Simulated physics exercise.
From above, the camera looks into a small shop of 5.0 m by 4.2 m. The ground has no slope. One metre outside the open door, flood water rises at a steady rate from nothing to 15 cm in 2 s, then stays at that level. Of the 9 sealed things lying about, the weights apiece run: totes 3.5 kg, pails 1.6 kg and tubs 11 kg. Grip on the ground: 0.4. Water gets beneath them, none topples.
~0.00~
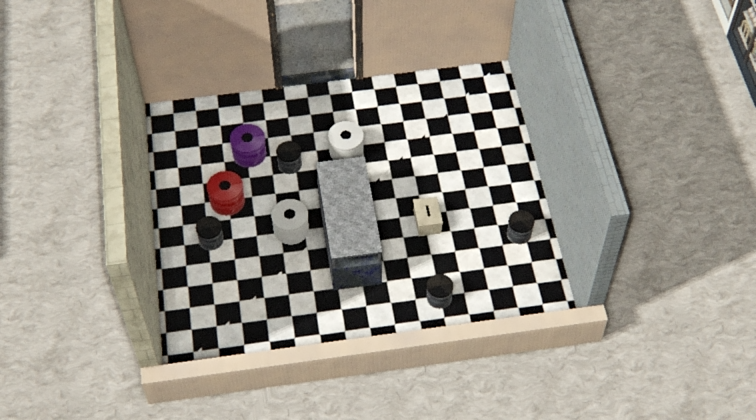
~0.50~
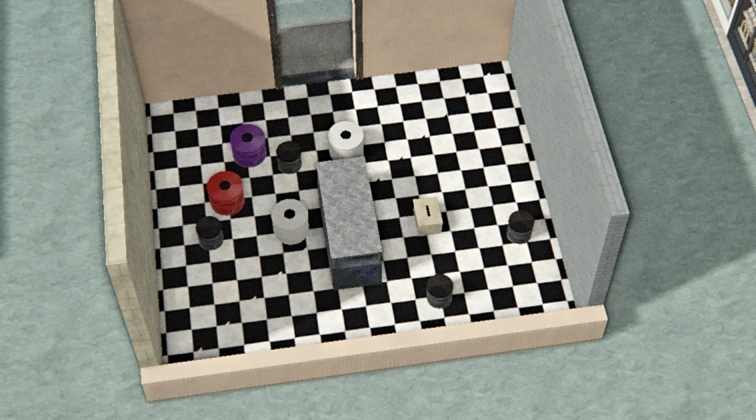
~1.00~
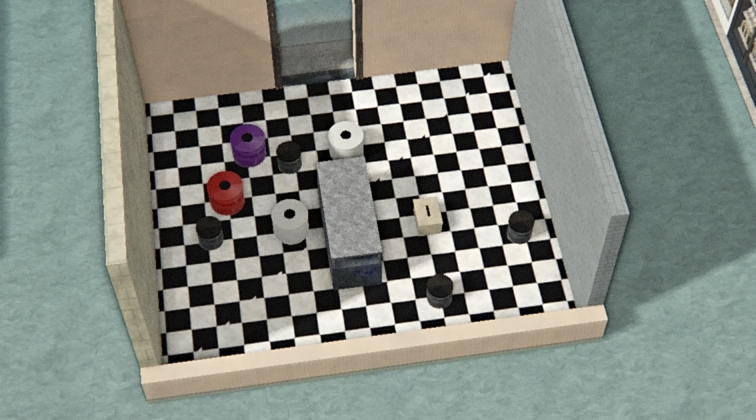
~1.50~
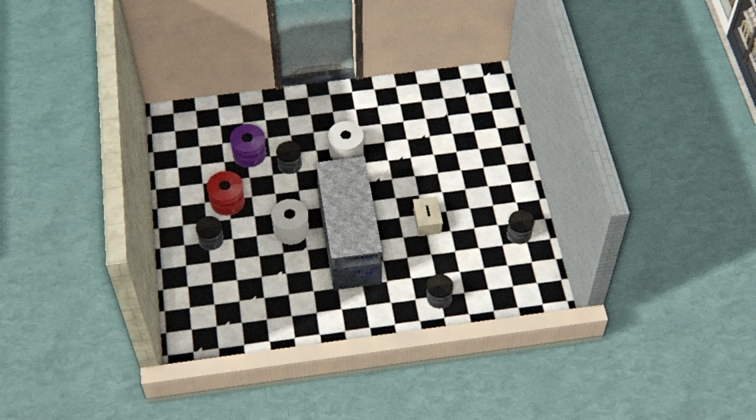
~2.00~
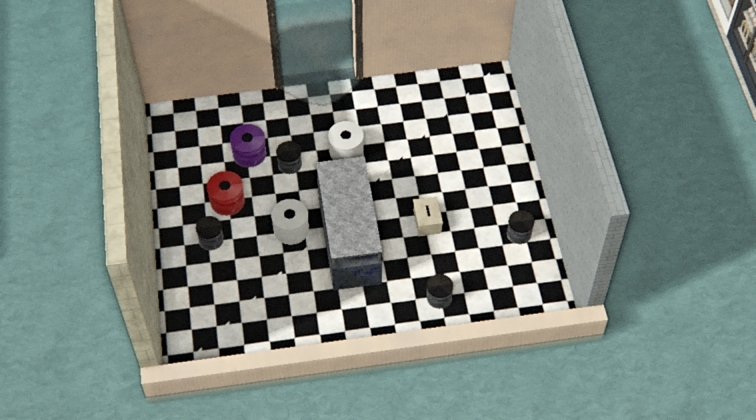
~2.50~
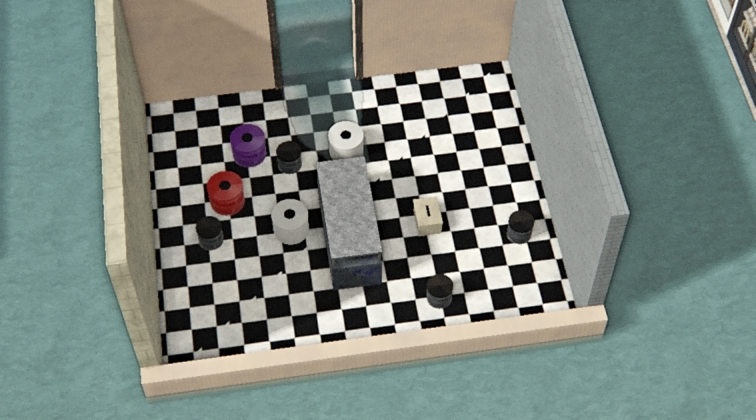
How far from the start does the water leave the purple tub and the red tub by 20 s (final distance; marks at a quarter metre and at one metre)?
Outcome: The purple tub is basically where it began, the red tub is basically where it began.
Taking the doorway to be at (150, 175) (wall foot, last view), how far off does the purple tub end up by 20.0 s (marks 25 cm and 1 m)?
In that case the purple tub gets carried off.
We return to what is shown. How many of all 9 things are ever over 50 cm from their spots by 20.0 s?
7 in all.
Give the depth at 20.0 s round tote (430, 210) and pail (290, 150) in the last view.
Roughly 7 and 8 cm.
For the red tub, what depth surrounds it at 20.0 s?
Near 6 cm deep.
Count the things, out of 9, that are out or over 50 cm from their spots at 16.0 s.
I count 5.
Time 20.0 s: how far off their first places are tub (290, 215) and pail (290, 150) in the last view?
They've ended up 40 cm and 200 cm away, in that order.
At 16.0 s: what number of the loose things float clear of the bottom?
At that instant the tally stands at 5.
After 4.0 s the purple tub is near (247, 138), 0.0 m from its start, aground; the red tub is near (225, 186), 0.0 m from its start, aground; 0 afloat.
After 9.0 s the purple tub is near (247, 138), 0.0 m from its start, aground; the red tub is near (225, 186), 0.0 m from its start, aground; 3 afloat.
After 16.0 s the purple tub is near (247, 138), 0.0 m from its start, aground; the red tub is near (225, 186), 0.0 m from its start, aground; 5 afloat.
After 20.0 s the purple tub is near (247, 138), 0.0 m from its start, aground; the red tub is near (225, 186), 0.0 m from its start, aground; 7 afloat.
